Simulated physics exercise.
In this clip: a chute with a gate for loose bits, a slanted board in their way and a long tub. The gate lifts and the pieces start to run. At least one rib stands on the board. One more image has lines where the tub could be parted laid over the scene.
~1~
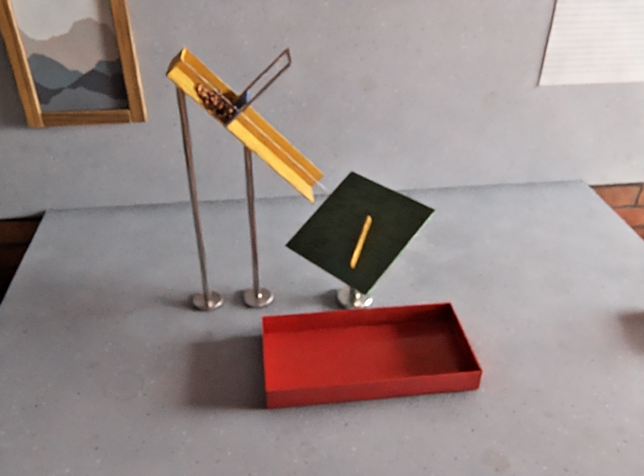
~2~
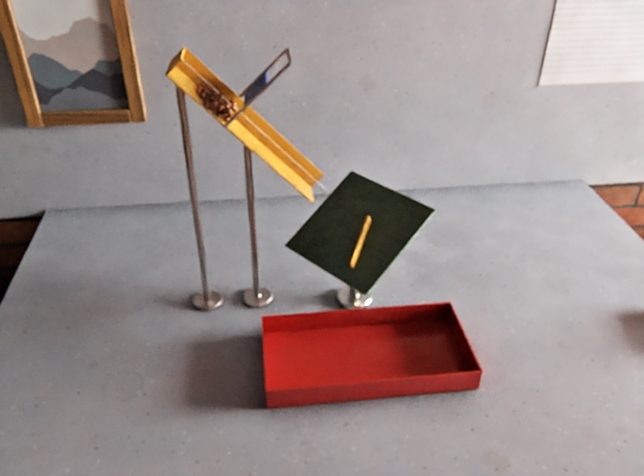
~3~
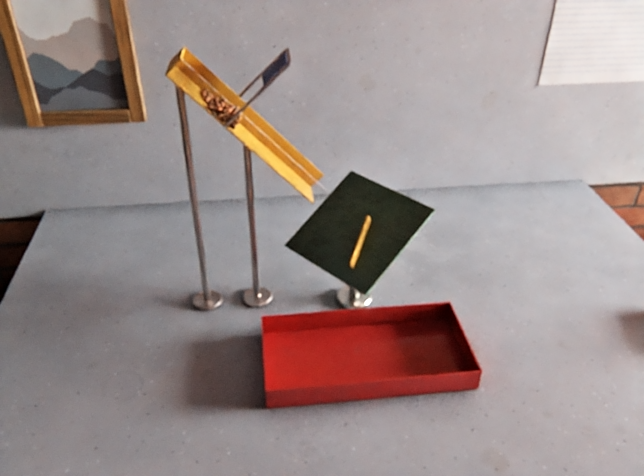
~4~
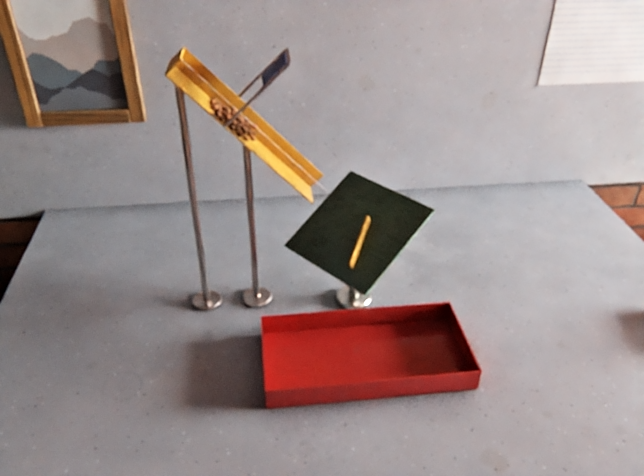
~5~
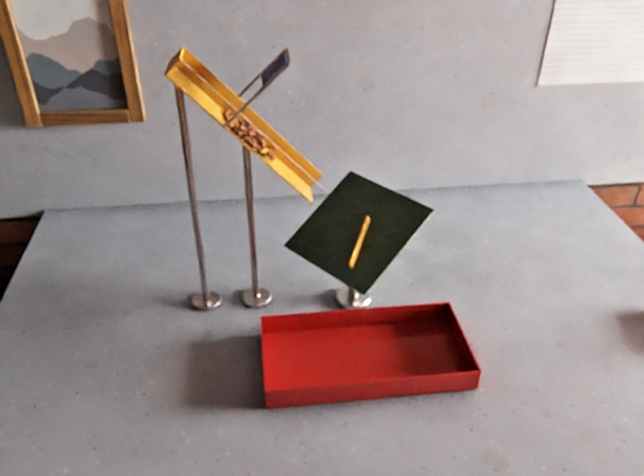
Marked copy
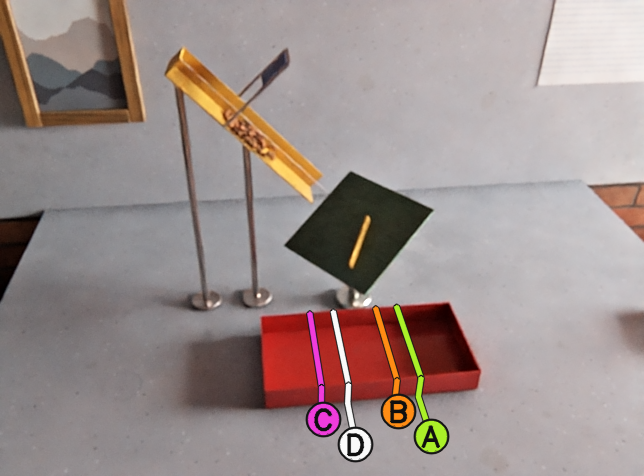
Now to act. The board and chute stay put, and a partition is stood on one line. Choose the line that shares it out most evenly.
C beats the others.
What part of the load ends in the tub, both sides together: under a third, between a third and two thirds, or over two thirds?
About that: Over two thirds.
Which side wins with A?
More lands on the left.
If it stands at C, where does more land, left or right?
Left.
On the marked copy, line A crosses the front rim at (420, 377); line B crosses the front rim at (396, 379); line C crosses the front rim at (321, 386); line D crosses the front rim at (348, 383).
Choosing A, of what is caught, every piece on the left of the divider, not one piece on the right.
Choosing B, of what is caught, every piece on the left of the divider, not one piece on the right.
Choosing C, of what is caught, roughly two thirds on the left of the divider, roughly a quarter on the right.
Choosing D, of what is caught, every piece on the left of the divider, not one piece on the right.
